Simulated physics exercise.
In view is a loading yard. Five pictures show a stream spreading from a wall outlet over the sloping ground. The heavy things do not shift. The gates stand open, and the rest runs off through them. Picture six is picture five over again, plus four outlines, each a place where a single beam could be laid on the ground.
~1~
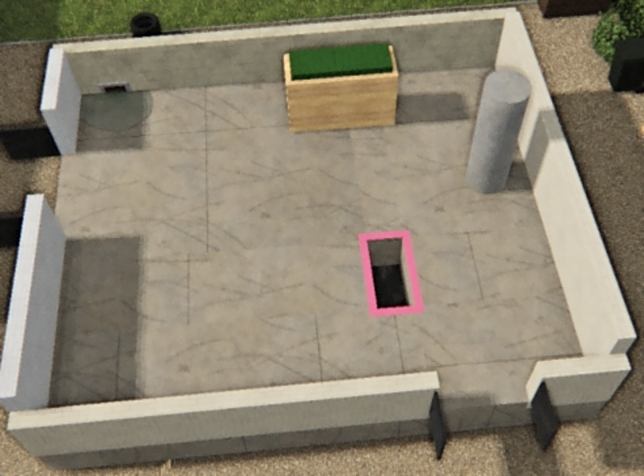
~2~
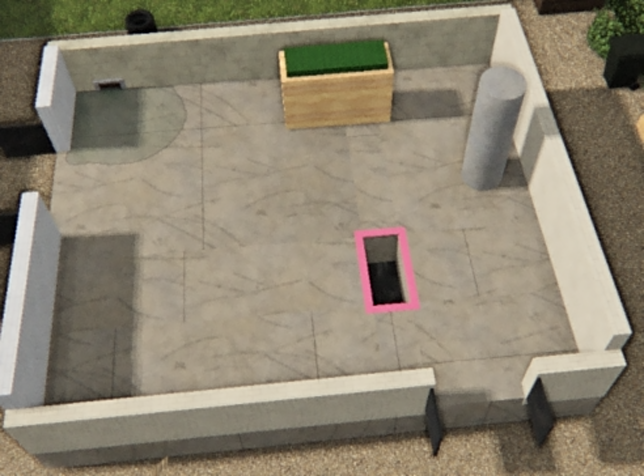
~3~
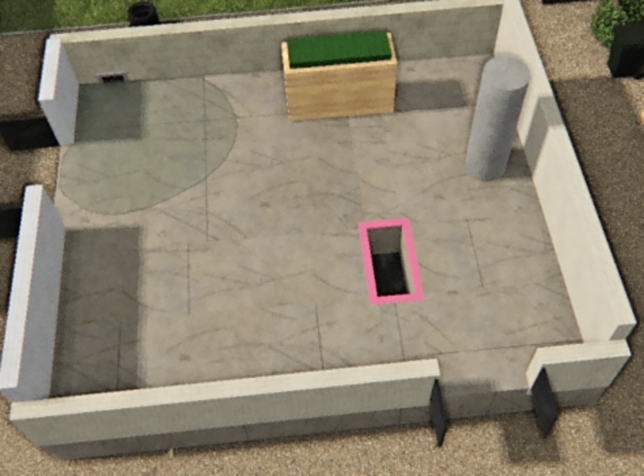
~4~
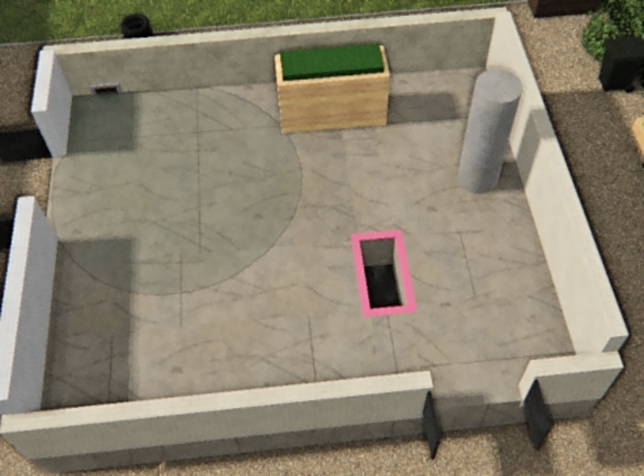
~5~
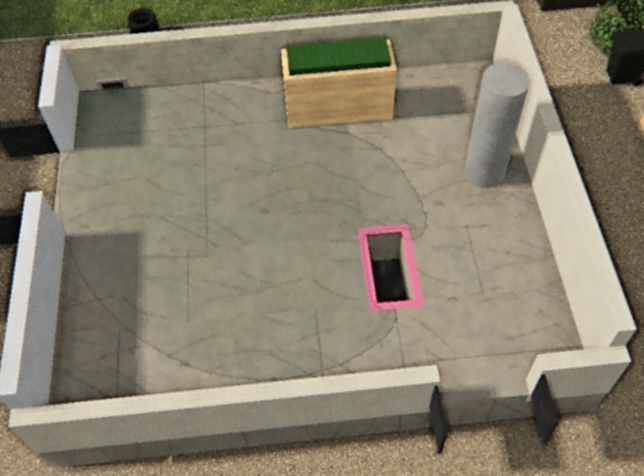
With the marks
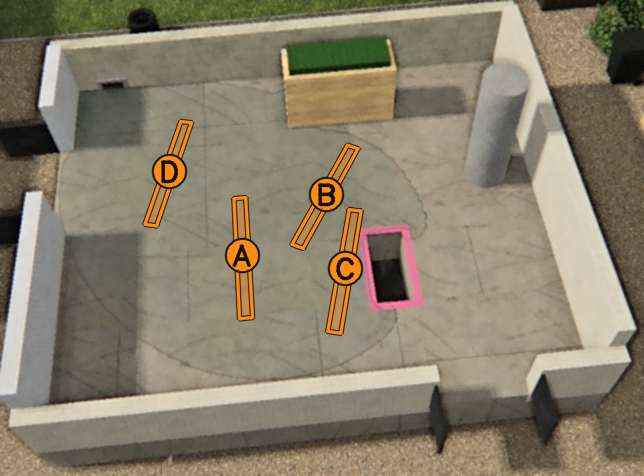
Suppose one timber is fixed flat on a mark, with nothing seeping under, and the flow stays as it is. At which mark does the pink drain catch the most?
The best spot is A.
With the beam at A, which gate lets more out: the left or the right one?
The right gate.
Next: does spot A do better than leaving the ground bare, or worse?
It is worse.
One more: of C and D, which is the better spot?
That would be D.
On the marked copy, A from (246, 318) to (239, 198); B from (297, 246) to (352, 146); C from (334, 332) to (355, 210); D from (150, 225) to (186, 122).
Choosing A, about 19 % of the stream runs into the pink drain, about 75 % out by the gates.
Choosing B, about 11 % of the stream runs into the pink drain, about 84 % out by the gates.
Choosing C, about 8 % of the stream runs into the pink drain, about 86 % out by the gates.
Choosing D, about 12 % of the stream runs into the pink drain, about 81 % out by the gates.
